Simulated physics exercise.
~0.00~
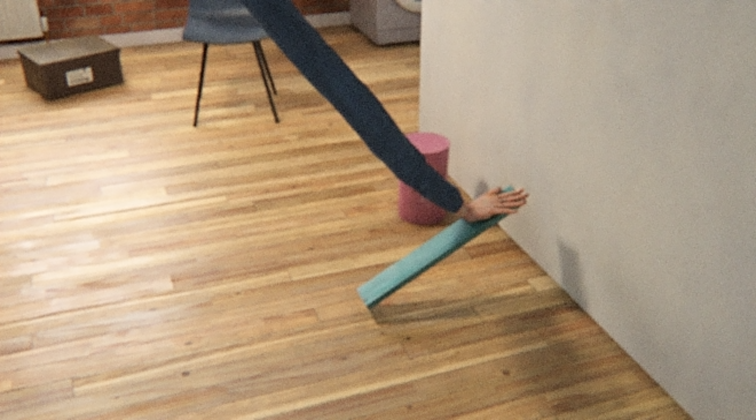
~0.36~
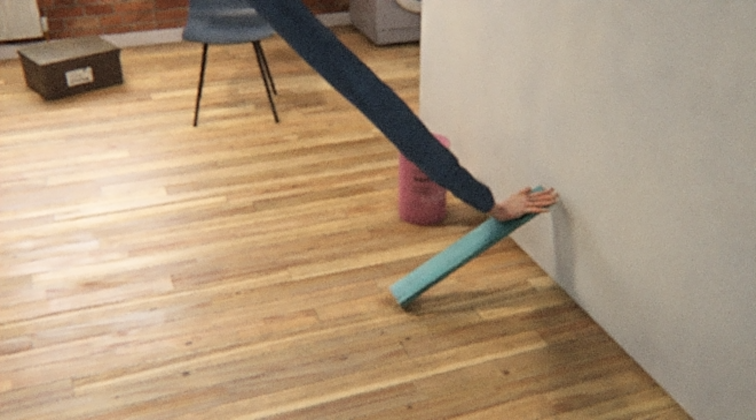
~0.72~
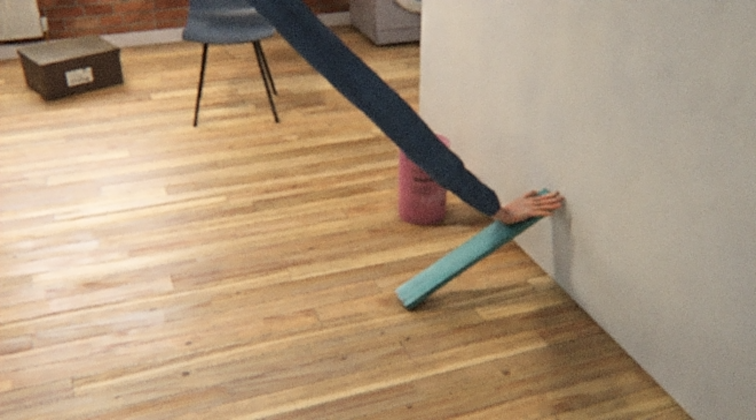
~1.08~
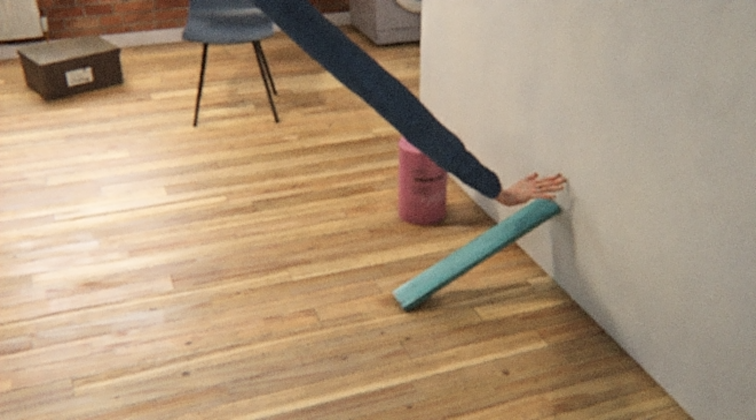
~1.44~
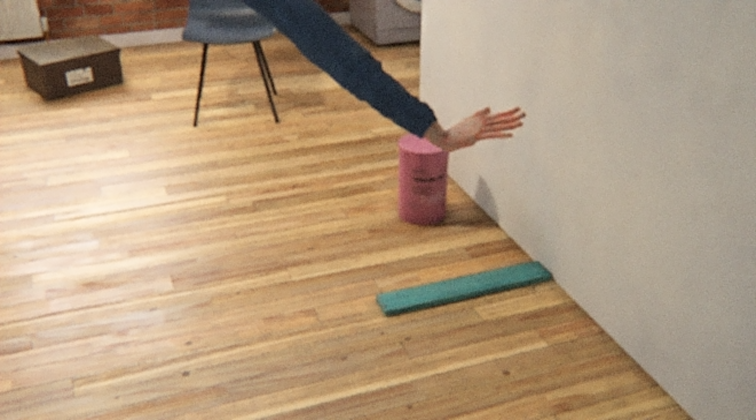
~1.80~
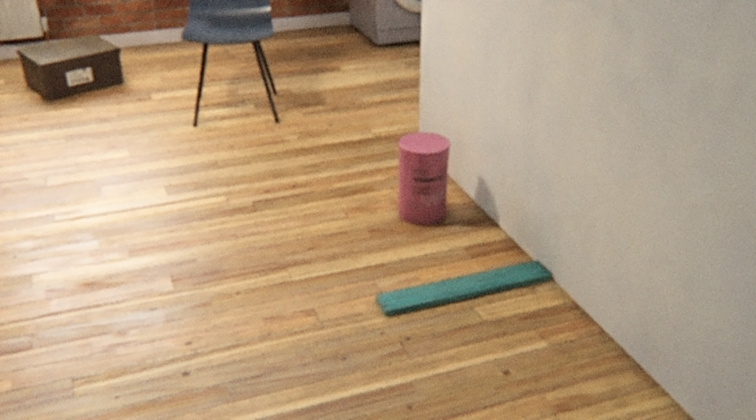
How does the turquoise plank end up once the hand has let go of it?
It does not stay leaning against the wall. It slides down and ends up lying flat on the floor, with one end by the wall.
